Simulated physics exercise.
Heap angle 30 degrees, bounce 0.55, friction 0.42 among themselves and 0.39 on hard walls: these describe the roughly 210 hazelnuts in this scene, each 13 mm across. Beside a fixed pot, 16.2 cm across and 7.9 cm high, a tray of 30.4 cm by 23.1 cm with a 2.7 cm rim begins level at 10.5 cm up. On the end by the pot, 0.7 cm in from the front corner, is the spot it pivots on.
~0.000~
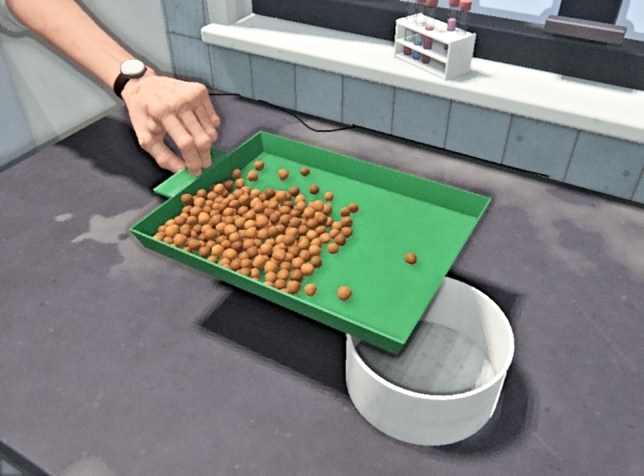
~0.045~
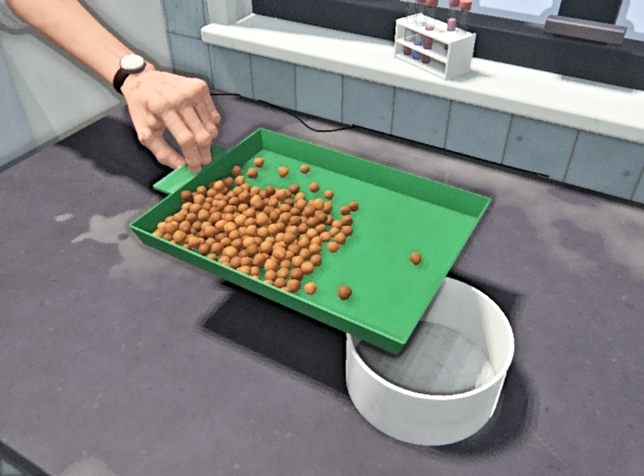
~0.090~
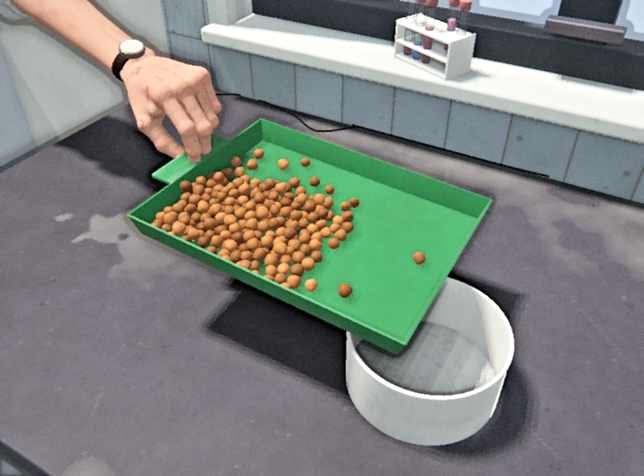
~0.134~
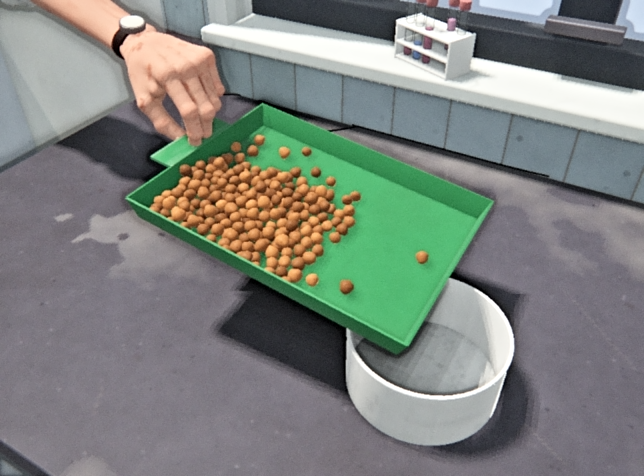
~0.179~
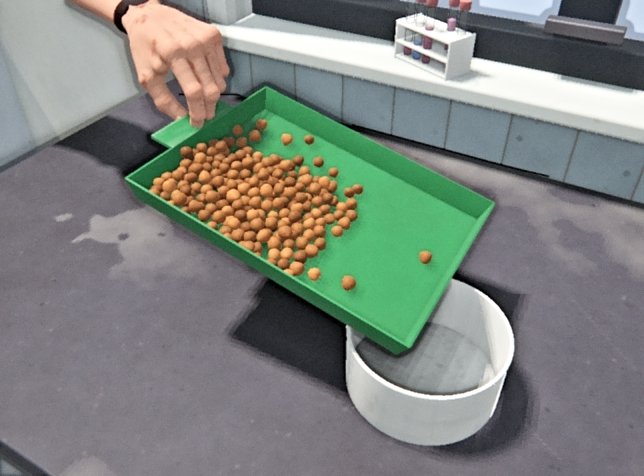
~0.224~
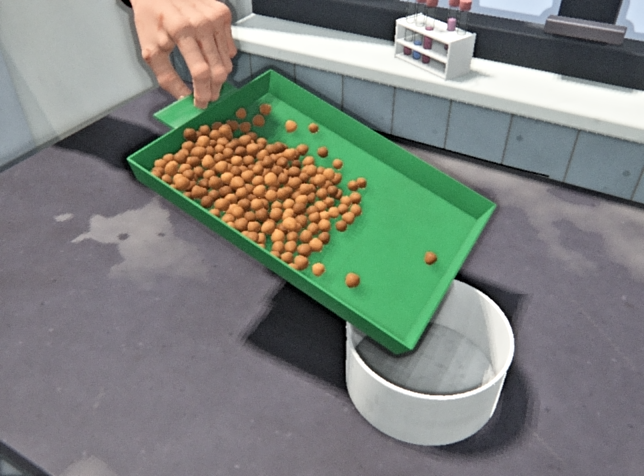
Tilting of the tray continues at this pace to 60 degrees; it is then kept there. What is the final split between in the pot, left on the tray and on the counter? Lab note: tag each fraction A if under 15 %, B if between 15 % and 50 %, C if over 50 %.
Pot = B, left on the tray = B, counter = B.
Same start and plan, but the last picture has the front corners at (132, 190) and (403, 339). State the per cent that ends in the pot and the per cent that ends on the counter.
Pot 10; counter 40.
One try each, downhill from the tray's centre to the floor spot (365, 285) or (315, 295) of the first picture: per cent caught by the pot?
First try: About 5 percent; second try: About 0 percent.
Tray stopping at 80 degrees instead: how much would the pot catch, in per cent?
That would be around 45 percent.
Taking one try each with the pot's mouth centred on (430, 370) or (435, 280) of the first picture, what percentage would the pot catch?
Roughly 25 per cent, then 10 per cent.
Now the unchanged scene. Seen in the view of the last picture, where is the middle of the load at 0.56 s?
Approximately (407, 235) in the final picture.
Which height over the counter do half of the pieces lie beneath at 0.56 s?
Some 18 cm above the counter.
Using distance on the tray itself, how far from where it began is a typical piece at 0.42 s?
Displacement on the tray: Roughly 3 cm.
Then, at 0.42 s, tilt 39 degrees; the tray holds 100 %, the pot 0 %.
After 0.56 s, tilt 55 degrees; the tray holds 100 %, the pot 0 %.
Then, at 0.82 s, tilt 60 degrees; the tray holds 45 %, the pot 20 %.
At rest (1.9 s), pot 25 %, tray 35 %, counter 35 %.
